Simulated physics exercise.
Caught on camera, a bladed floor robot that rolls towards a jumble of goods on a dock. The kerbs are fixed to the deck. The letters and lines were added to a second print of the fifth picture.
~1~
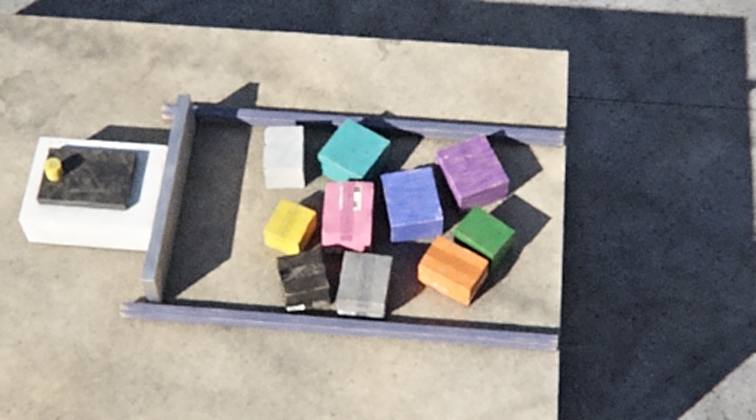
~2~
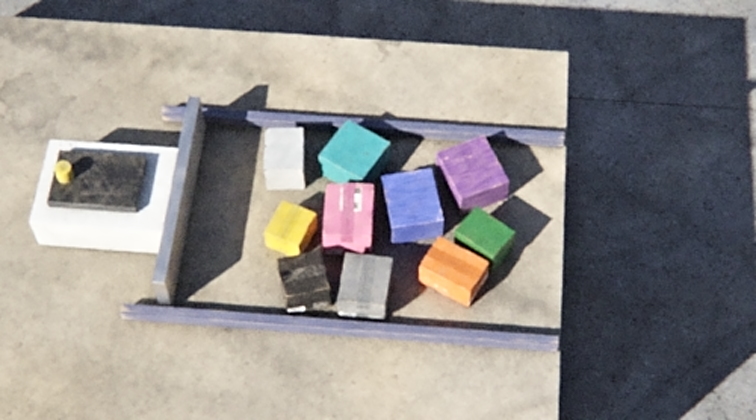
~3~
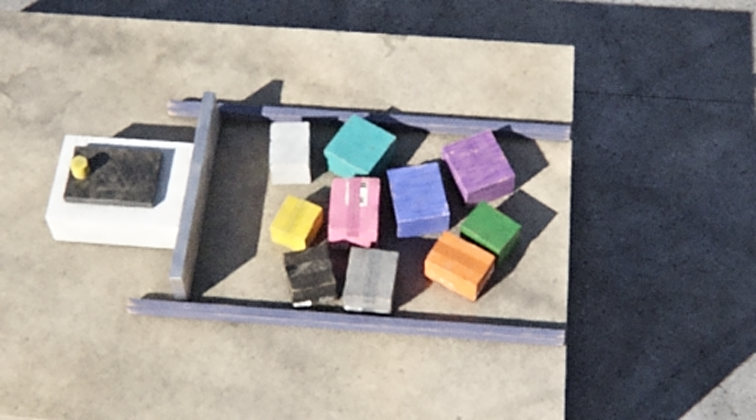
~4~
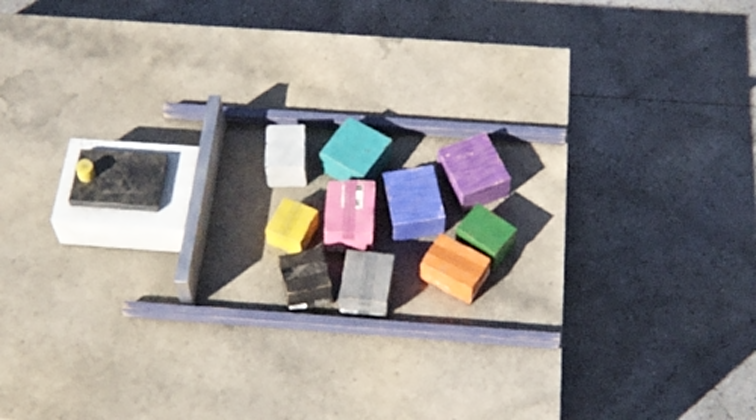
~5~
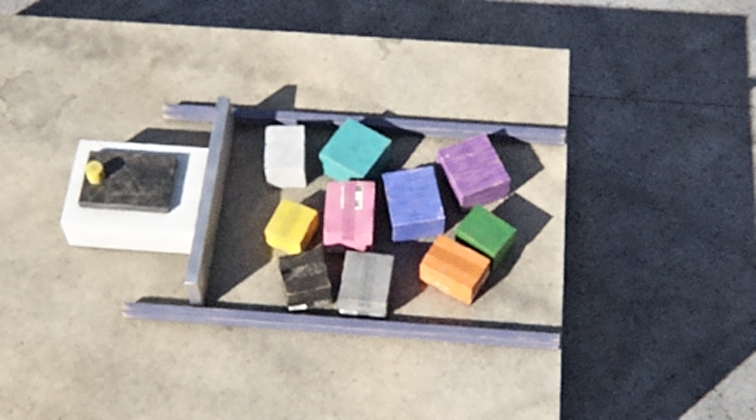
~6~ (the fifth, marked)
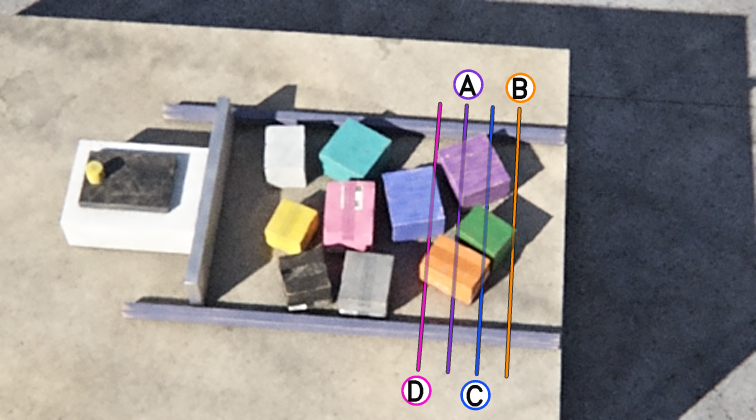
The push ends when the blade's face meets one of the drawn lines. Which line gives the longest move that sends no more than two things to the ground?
Stop at D.
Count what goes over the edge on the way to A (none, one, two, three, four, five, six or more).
Four.
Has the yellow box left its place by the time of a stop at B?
By then, yes.
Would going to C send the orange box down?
By then, yes.
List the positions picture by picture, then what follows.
In the first frame, black box (303, 281); green crate (484, 239); white crate (285, 157).
In the second frame, robot (104, 181); grey box (365, 287).
In the third frame, robot (120, 176); yellow box (297, 225).
In the fourth frame, robot (126, 180); purple crate (473, 172).
In the fifth frame, robot (135, 181); turquoise crate (356, 156); black box (304, 280); green crate (485, 238).
On the copy, A at (458, 231); B at (513, 235); C at (485, 233); D at (430, 229).
On D. First, robot (213, 187); black box (312, 283); turquoise crate (372, 155).
Then, robot (291, 192); green crate (532, 249); purple crate (508, 163).
Finally, robot (350, 196); green crate over the edge; orange box (555, 277); one fallen.
By contrast, A drops four; B drops seven; C drops four.
